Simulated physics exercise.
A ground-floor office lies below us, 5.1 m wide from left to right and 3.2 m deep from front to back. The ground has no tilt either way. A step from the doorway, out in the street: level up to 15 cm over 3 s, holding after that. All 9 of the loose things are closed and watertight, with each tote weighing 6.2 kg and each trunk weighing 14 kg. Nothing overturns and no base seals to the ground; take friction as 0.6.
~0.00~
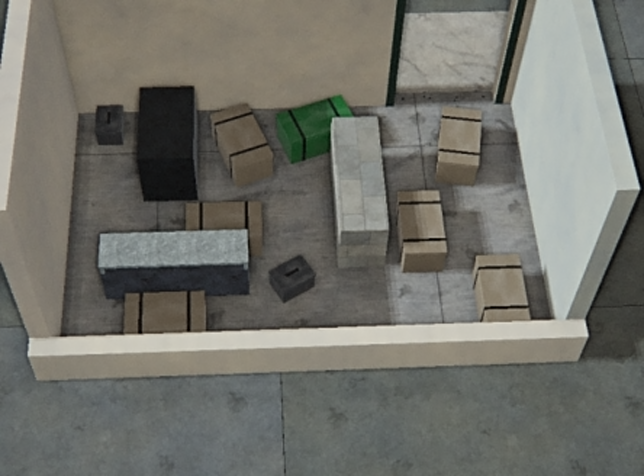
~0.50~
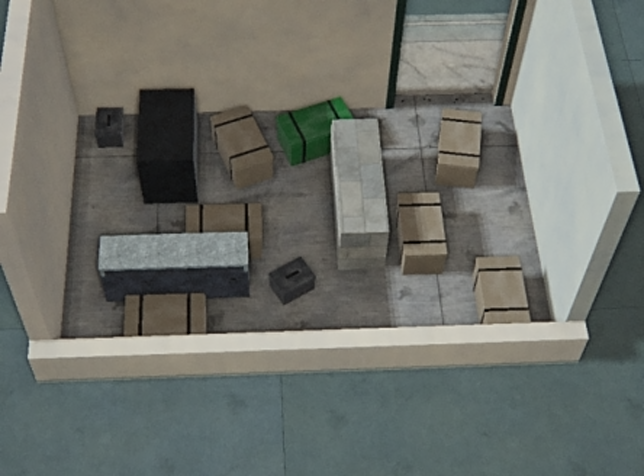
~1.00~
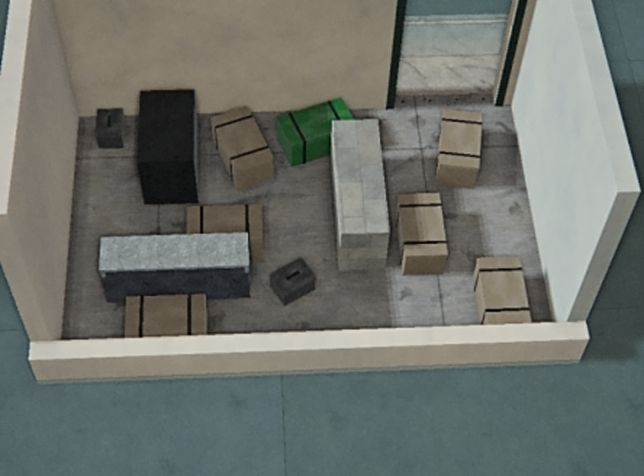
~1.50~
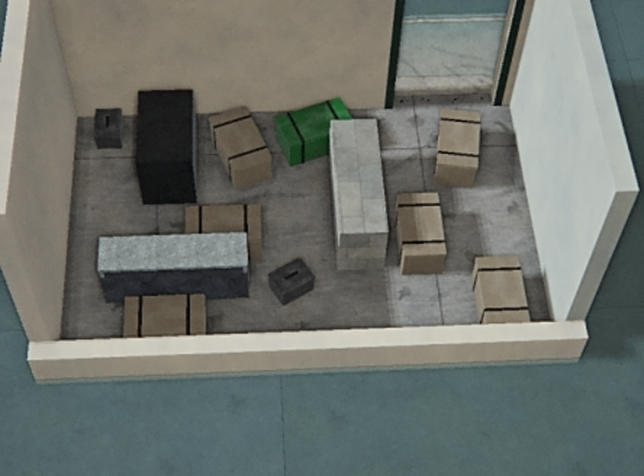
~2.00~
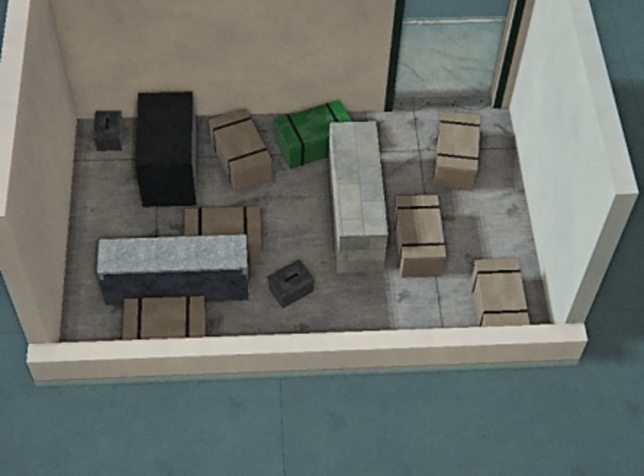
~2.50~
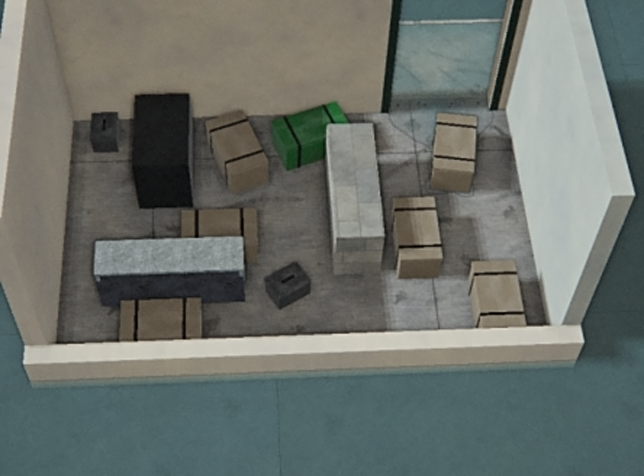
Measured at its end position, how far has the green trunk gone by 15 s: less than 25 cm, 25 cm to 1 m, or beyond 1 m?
It has gone 25 cm to 1 m.
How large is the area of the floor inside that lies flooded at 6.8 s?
About 7.0 m2.
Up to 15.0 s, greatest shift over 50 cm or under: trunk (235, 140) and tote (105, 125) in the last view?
Well, one by one it's not bigger, then not bigger.
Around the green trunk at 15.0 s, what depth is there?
Depth: About 9 cm.
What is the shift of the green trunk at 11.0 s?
0 cm, give or take.
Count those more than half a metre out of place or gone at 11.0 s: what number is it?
Count then: 3.
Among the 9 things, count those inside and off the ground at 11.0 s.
At that time, 4.
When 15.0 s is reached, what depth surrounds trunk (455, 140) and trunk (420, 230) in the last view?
About 11 and 11 cm.
After 3.5 s the green trunk is near (312, 125), 0.0 m from its start, aground; 0 afloat.
After 6.8 s the green trunk is near (312, 125), 0.0 m from its start, aground; 3 afloat.
After 11.0 s the green trunk is near (311, 124), 0.0 m from its start, aground; 4 afloat.
After 15.0 s the green trunk is near (266, 107), 0.6 m from its start, afloat; 8 afloat.
